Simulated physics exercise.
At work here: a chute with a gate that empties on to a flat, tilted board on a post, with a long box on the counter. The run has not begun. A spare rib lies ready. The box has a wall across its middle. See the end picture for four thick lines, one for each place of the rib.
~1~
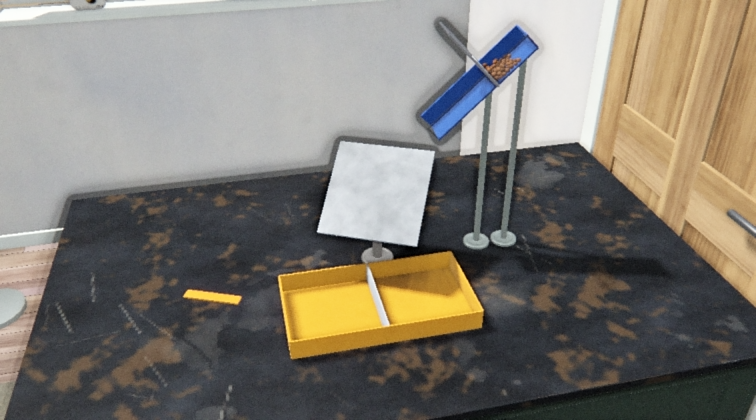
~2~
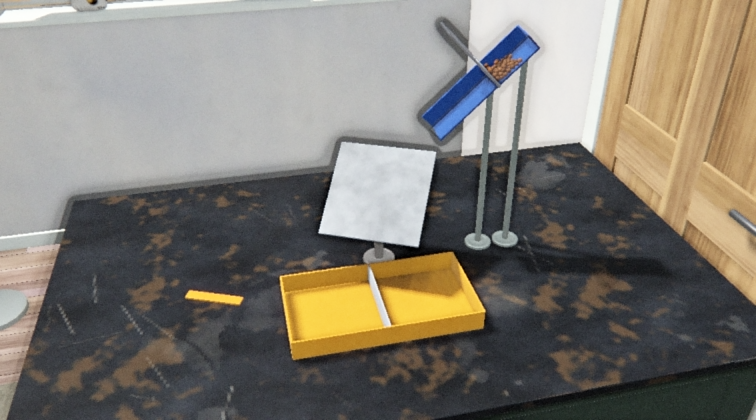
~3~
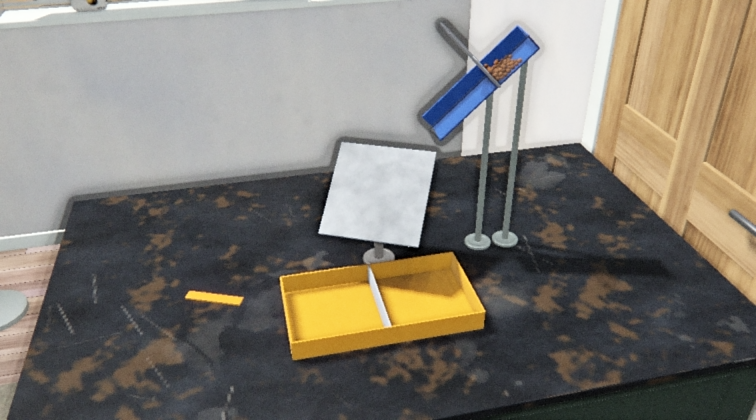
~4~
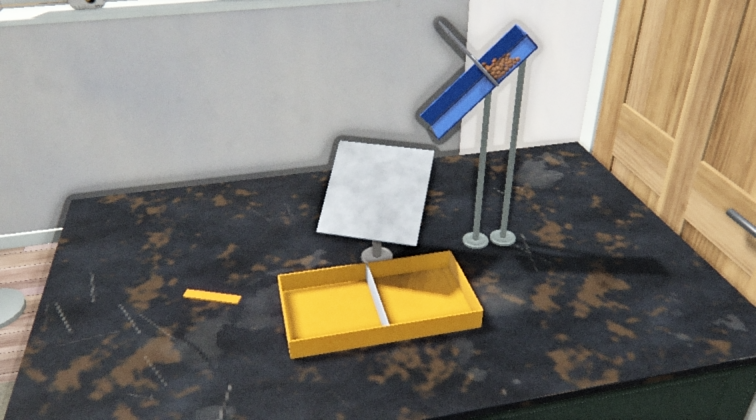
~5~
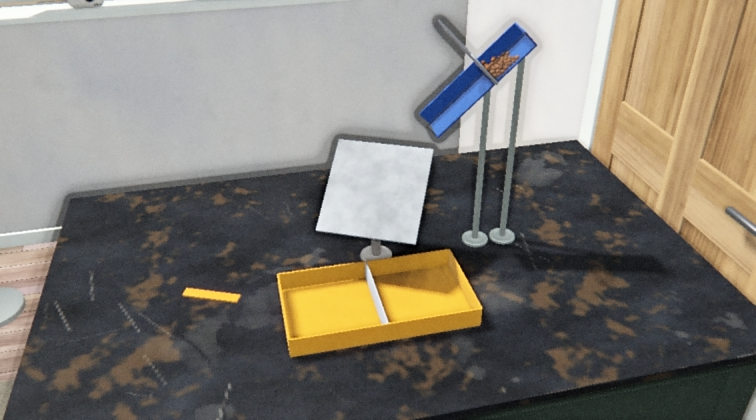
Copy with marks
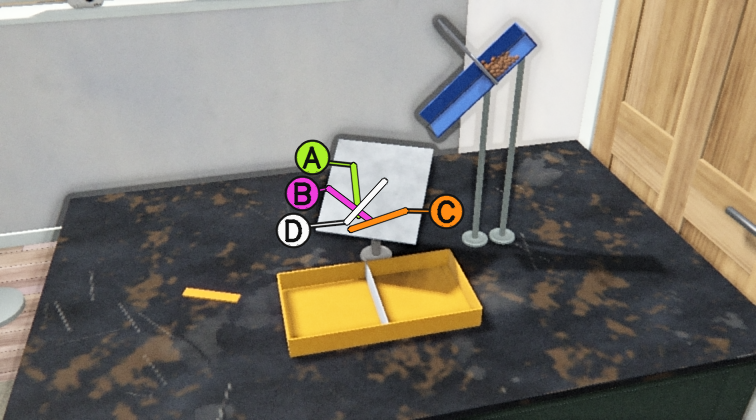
On a dark, brown-mottled countertop, a blue chute on two thin posts holds small orange-brown pieces behind a gate, above a tilted pale board and a yellow box divided in two, with a small orange strip lying to the left. Nothing on the counter moves; only the view shifts very slightly.
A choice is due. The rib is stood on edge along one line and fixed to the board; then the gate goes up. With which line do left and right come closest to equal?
Use line B.
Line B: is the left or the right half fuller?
The right half.
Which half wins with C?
More lands on the left.
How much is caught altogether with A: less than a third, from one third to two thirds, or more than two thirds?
It is more than two thirds.
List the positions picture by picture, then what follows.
In the first picture, load behind the gate at (498, 69), cereal balls; lip of the chute at (436, 134), sloping fairly steeply.
In the second picture, middle of the board at (378, 192), tilted fairly steeply; middle of its low edge at (368, 240); of its high edge at (388, 147).
In the third picture, front corners of the box at (292, 343) and (484, 311); front end of its middle wall at (391, 327).
In the fourth picture, middle of the load at (497, 68); lip at (435, 133).
In the fifth picture, middle of the load at (496, 66); lip at (434, 131).
On the marked copy, line A from (353, 165) to (358, 215); line B from (328, 188) to (369, 219); line C from (405, 210) to (350, 229); line D from (384, 181) to (346, 222).
Choosing A, of what is caught, nearly all in the left half, a small part in the right.
Choosing B, of what is caught, about a third in the left half, about two thirds in the right.
Choosing C, of what is caught, all in the left half, none in the right.
Choosing D, of what is caught, nearly all in the left half, a stray few in the right.
